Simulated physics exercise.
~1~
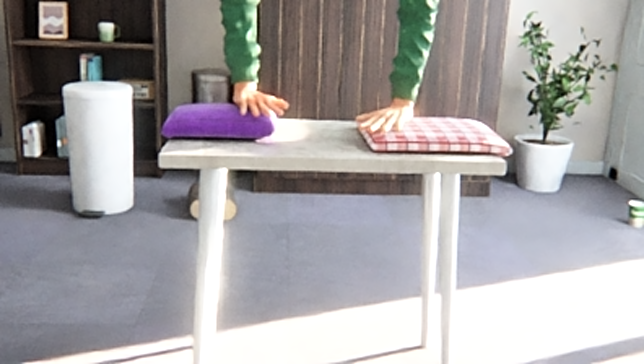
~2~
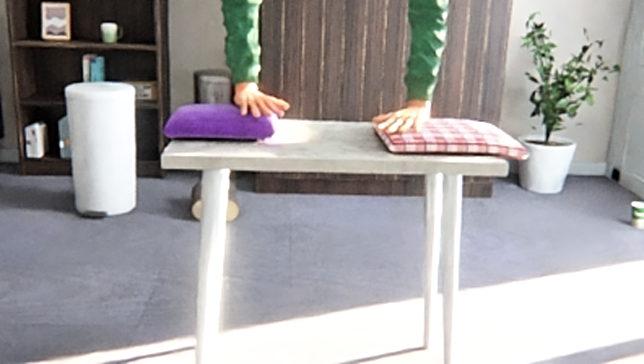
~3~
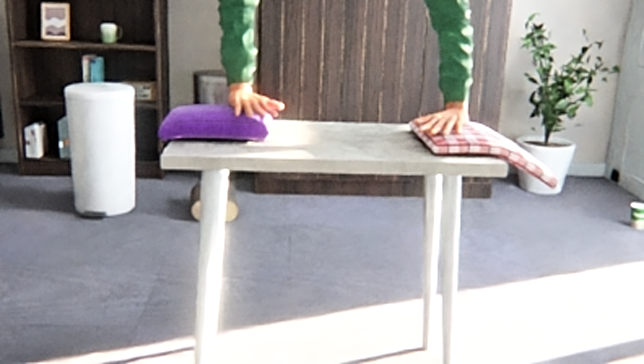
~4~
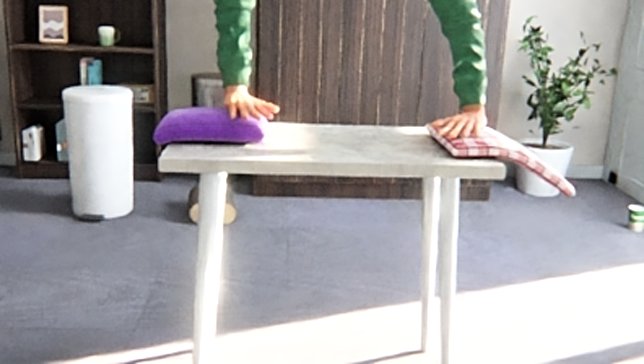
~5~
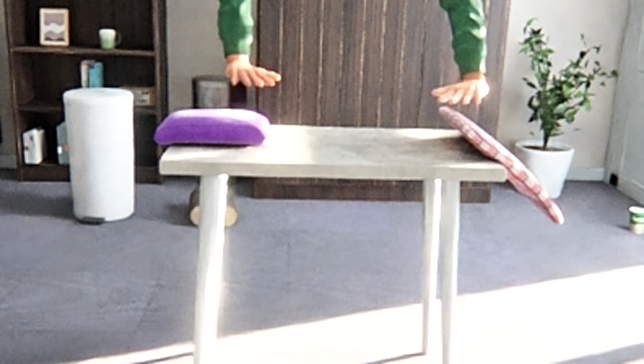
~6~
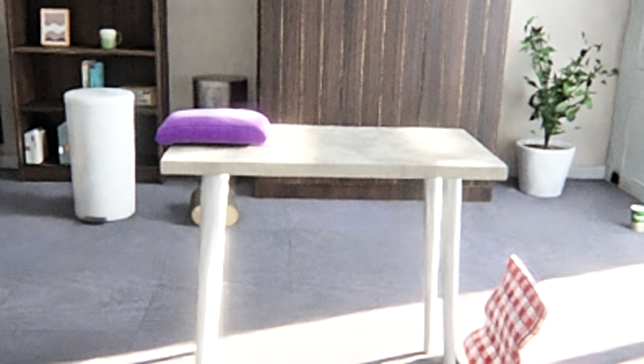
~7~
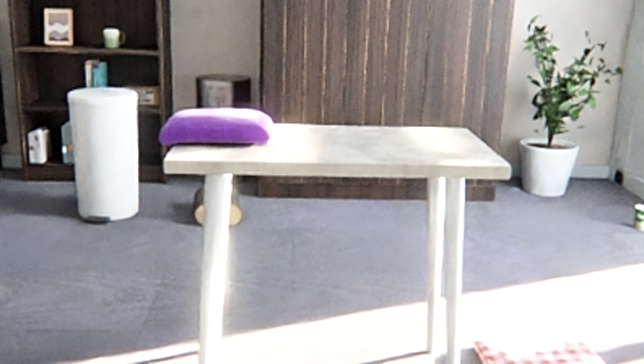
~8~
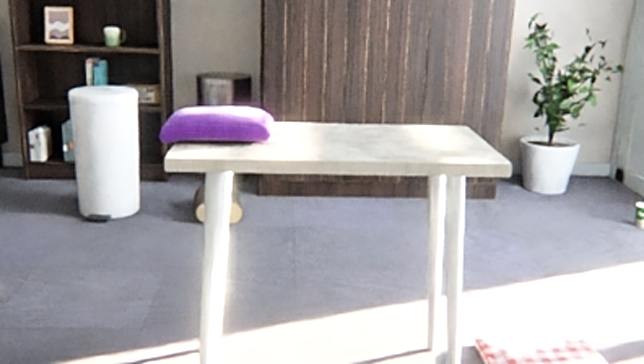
Red checked seat pad sliding right under a hand and dropping off a bench to the floor, while a purple sack stays on top.
